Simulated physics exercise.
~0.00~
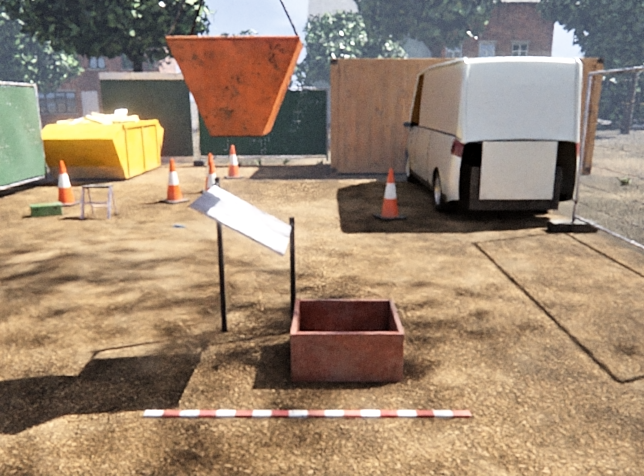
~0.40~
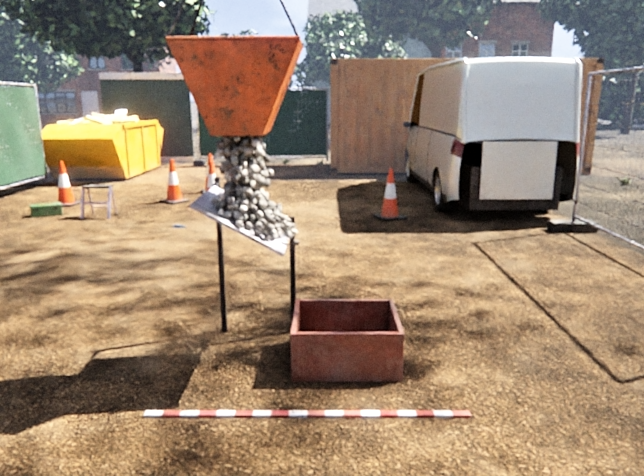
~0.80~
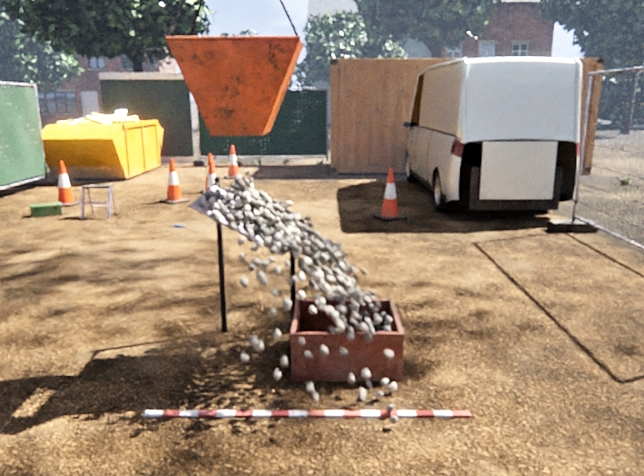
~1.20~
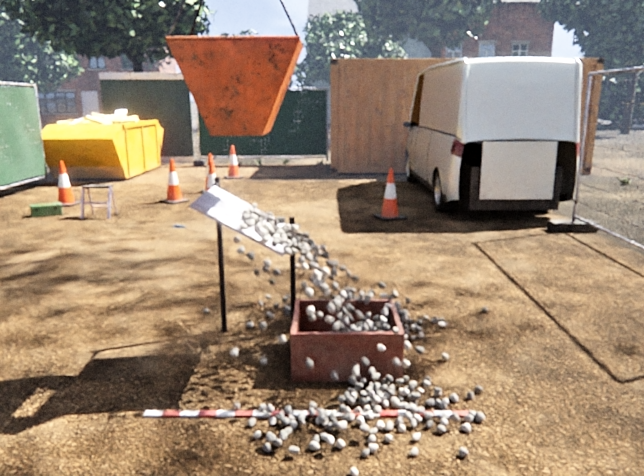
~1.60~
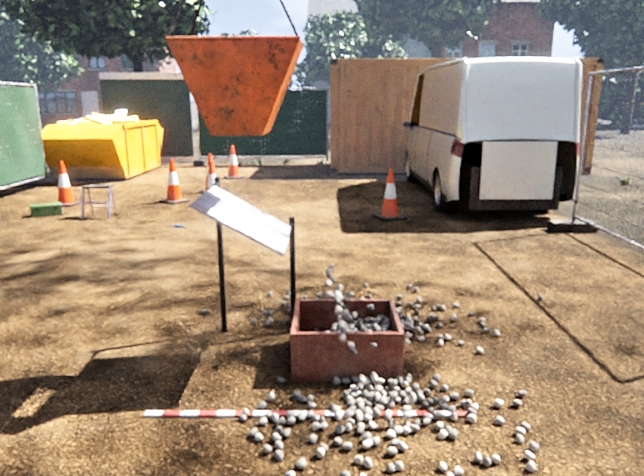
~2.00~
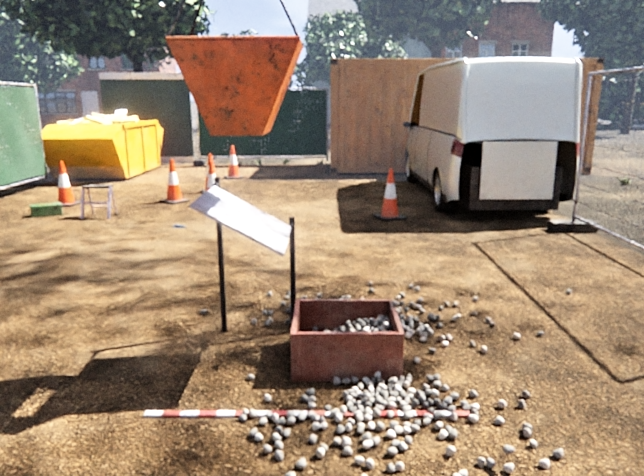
Round grey stones wait unseen inside an orange hopper hanging over a sandy building yard, viewed from the front in sunlight. Below it stand a sloping steel sheet on dark posts, an open reddish bin and a red and white striped staff on the ground, with a yellow skip at the left and a white van at the right behind. The stones pour onto the sheet and slide down to the right. Many drop into the bin, while others spill around it and roll across the staff. They settle with about half in the bin and most others scattered in front and to the right.
